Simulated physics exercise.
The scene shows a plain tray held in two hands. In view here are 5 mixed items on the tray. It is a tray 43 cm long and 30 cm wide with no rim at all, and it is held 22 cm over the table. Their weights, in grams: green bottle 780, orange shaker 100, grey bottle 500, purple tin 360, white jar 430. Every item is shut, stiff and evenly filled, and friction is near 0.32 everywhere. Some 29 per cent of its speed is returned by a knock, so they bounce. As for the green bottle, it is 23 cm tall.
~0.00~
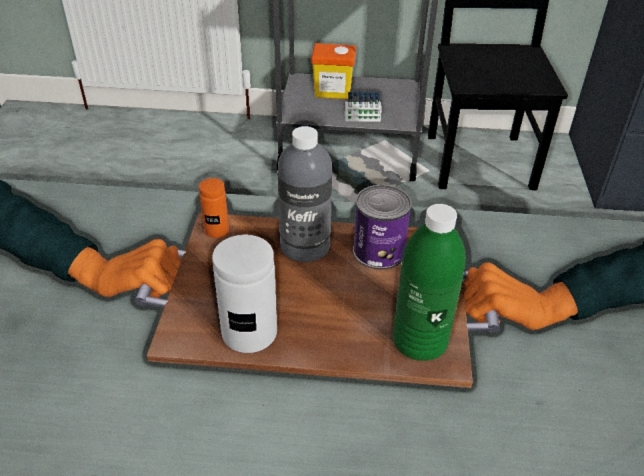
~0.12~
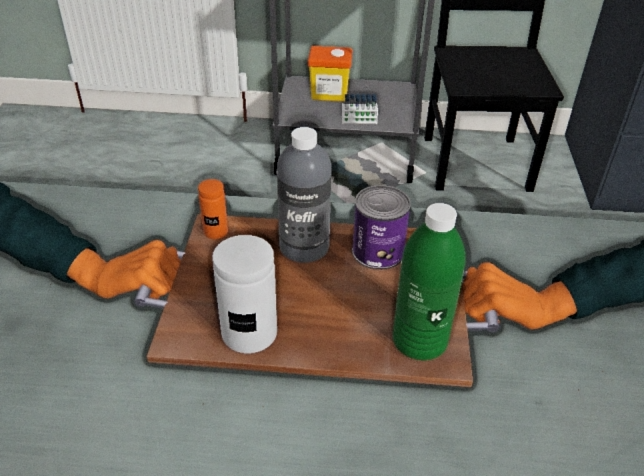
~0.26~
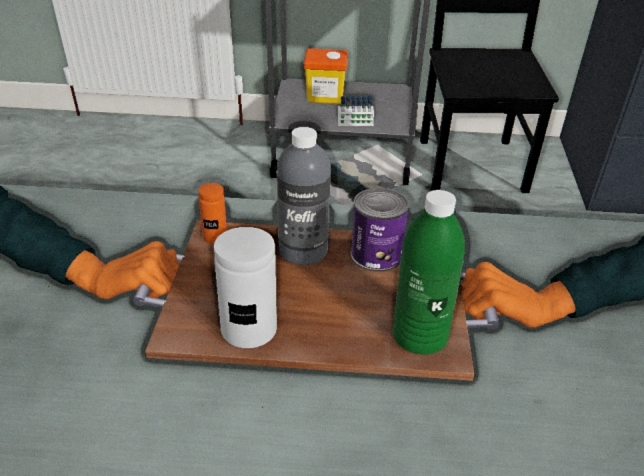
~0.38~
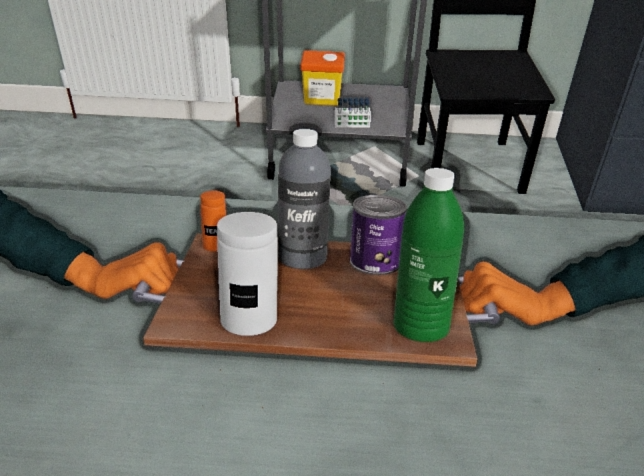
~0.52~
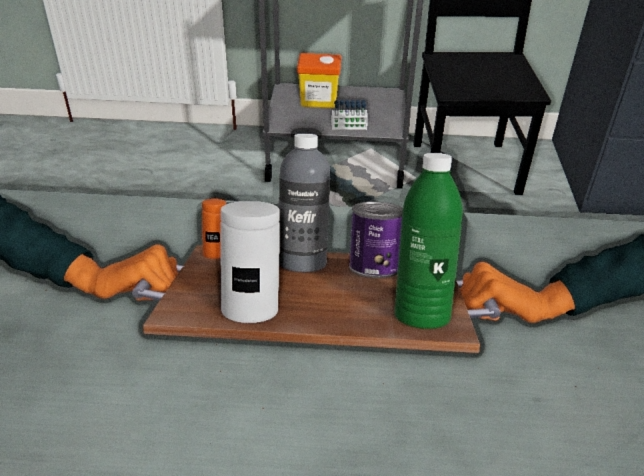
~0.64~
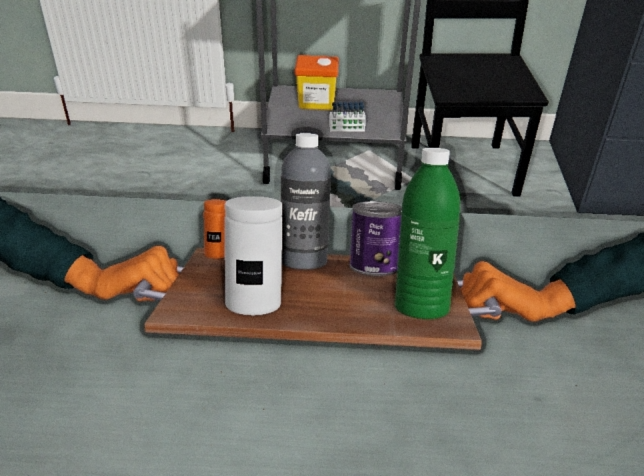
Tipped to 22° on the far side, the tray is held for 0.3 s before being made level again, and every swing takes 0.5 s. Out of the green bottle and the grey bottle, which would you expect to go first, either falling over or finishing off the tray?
I would say the latter of the pair.
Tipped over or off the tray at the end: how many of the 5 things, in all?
The tally is 5.
After 0.94 s, tray tilted 22°, far edge down; orange shaker, grey bottle and purple tin now off the tray; green bottle moved 14 cm near (421, 211); white jar moved 13 cm.
After 1.14 s, tray tilted 12°, far edge down; green bottle now off the tray; white jar moved 23 cm.
After 1.34 s, tray level; white jar now off the tray.
After 1.64 s, tray level.
In the end (1.9 s), off the tray, green bottle, orange shaker, grey bottle, purple tin and white jar. At the end, from the last picture's camera, grey bottle near (309, 242). Green bottle went at 1.14 s; grey bottle went at 0.82 s.
